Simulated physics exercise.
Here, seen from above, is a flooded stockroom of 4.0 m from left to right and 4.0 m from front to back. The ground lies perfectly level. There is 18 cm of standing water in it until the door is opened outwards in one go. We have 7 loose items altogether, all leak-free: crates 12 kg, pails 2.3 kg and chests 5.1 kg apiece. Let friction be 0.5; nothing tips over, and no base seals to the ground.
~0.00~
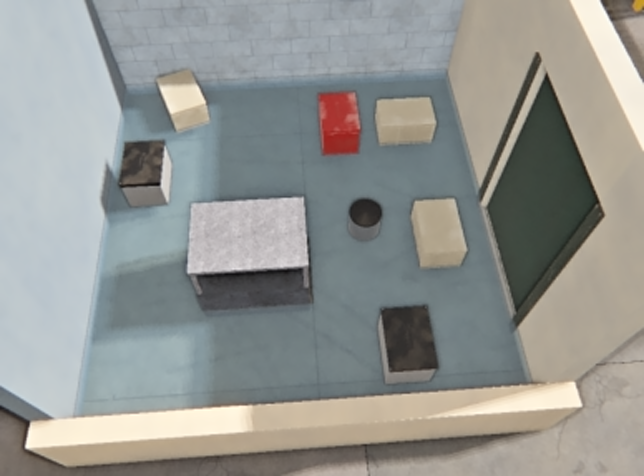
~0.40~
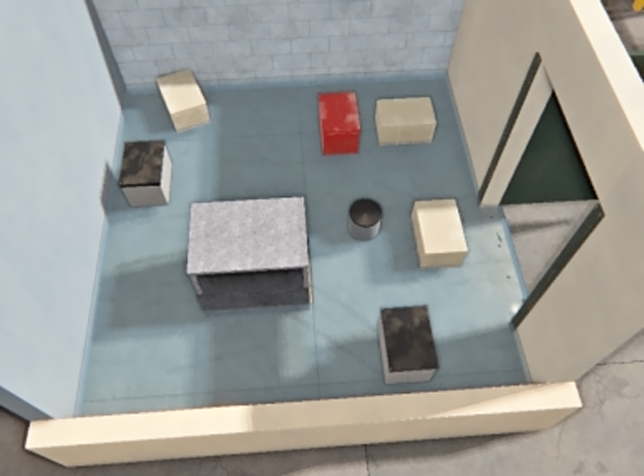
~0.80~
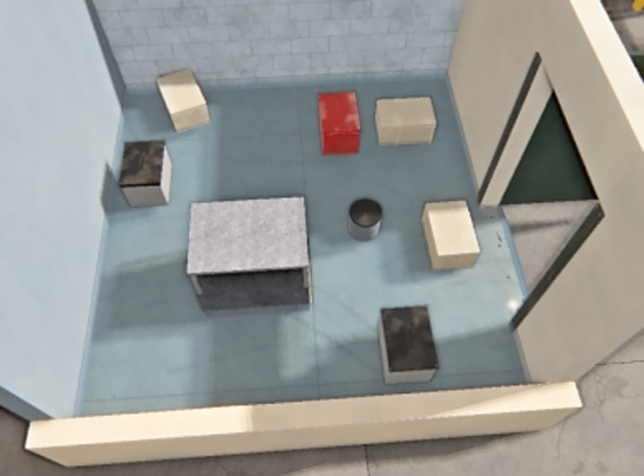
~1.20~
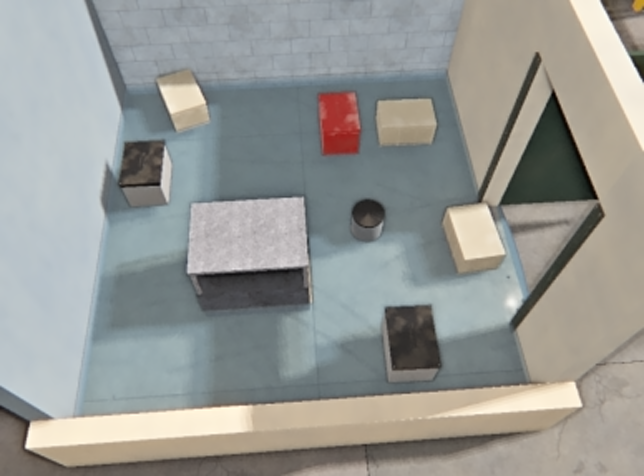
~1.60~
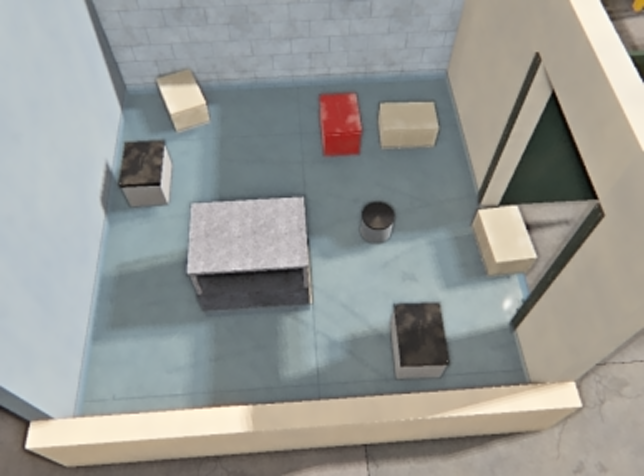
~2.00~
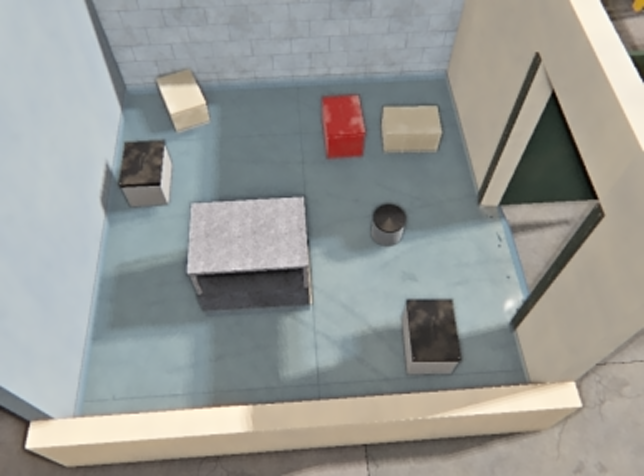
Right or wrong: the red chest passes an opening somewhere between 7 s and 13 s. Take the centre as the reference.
Right.
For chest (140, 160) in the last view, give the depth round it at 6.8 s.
I'd say some 13 cm.
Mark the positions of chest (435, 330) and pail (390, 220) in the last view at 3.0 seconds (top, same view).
Roughly (464, 323), then roughly (416, 229).
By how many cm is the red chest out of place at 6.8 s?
Close to 100 cm.
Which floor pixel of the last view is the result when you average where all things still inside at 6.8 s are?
Averaged position, last view: Near pixel (267, 172).
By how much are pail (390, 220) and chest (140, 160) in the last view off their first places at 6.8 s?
Respectively: Washed out and 20 cm.
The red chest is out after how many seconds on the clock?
9.5 s or so.
After 3.0 s the red chest is near (356, 123), 0.2 m from its start, afloat; 1 of 7 are out; 6 afloat.
After 6.8 s the red chest is near (422, 164), 1.1 m from its start, afloat; 4 of 7 are out; 3 afloat.
After 11.0 s the red chest has gone out (at 9.5 s); 5 of 7 are out; 2 afloat.
After 15.0 s the red chest has gone out (at 9.5 s); 5 of 7 are out; 2 afloat.
